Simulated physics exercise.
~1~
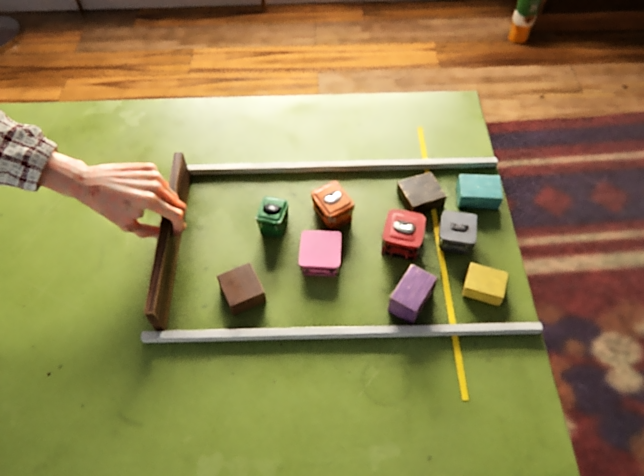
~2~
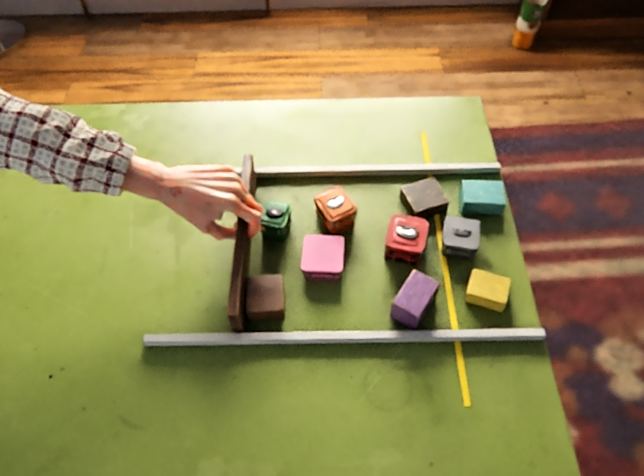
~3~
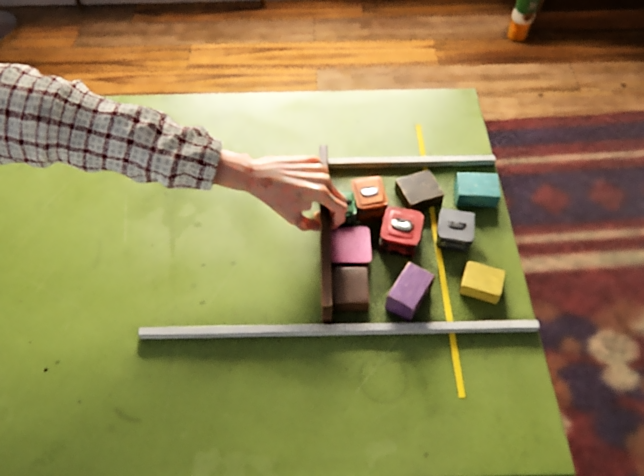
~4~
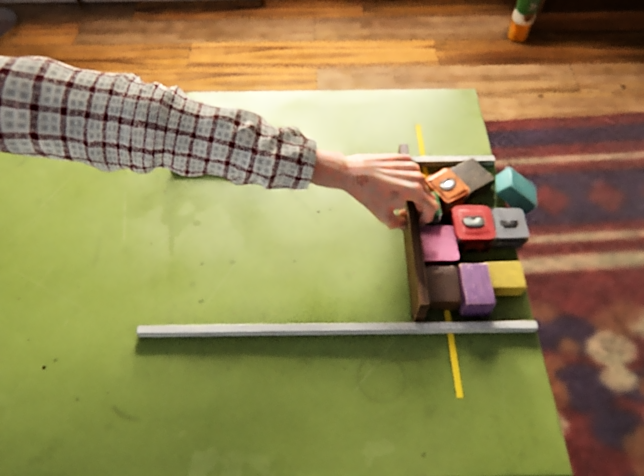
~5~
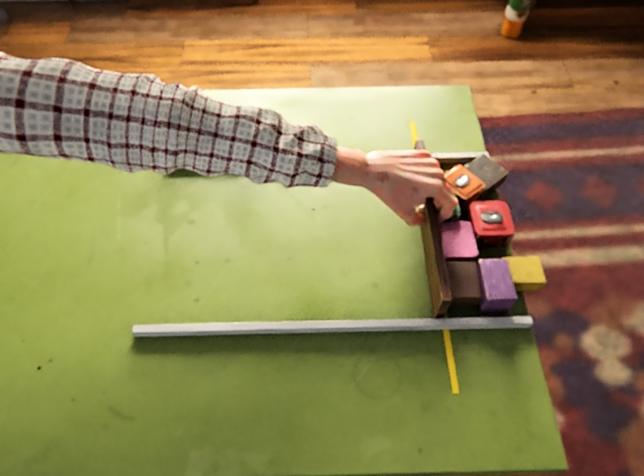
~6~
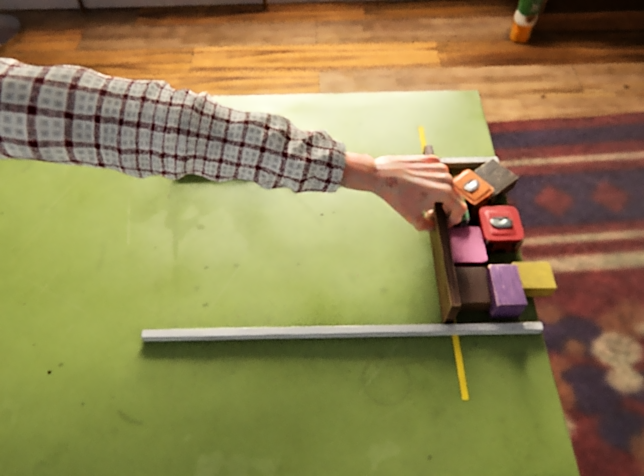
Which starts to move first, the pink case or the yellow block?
The pink case starts to move first, pushed along by the board while the yellow block is still in its original place near the right edge. The yellow block shifts only later, once the items are bunched together.
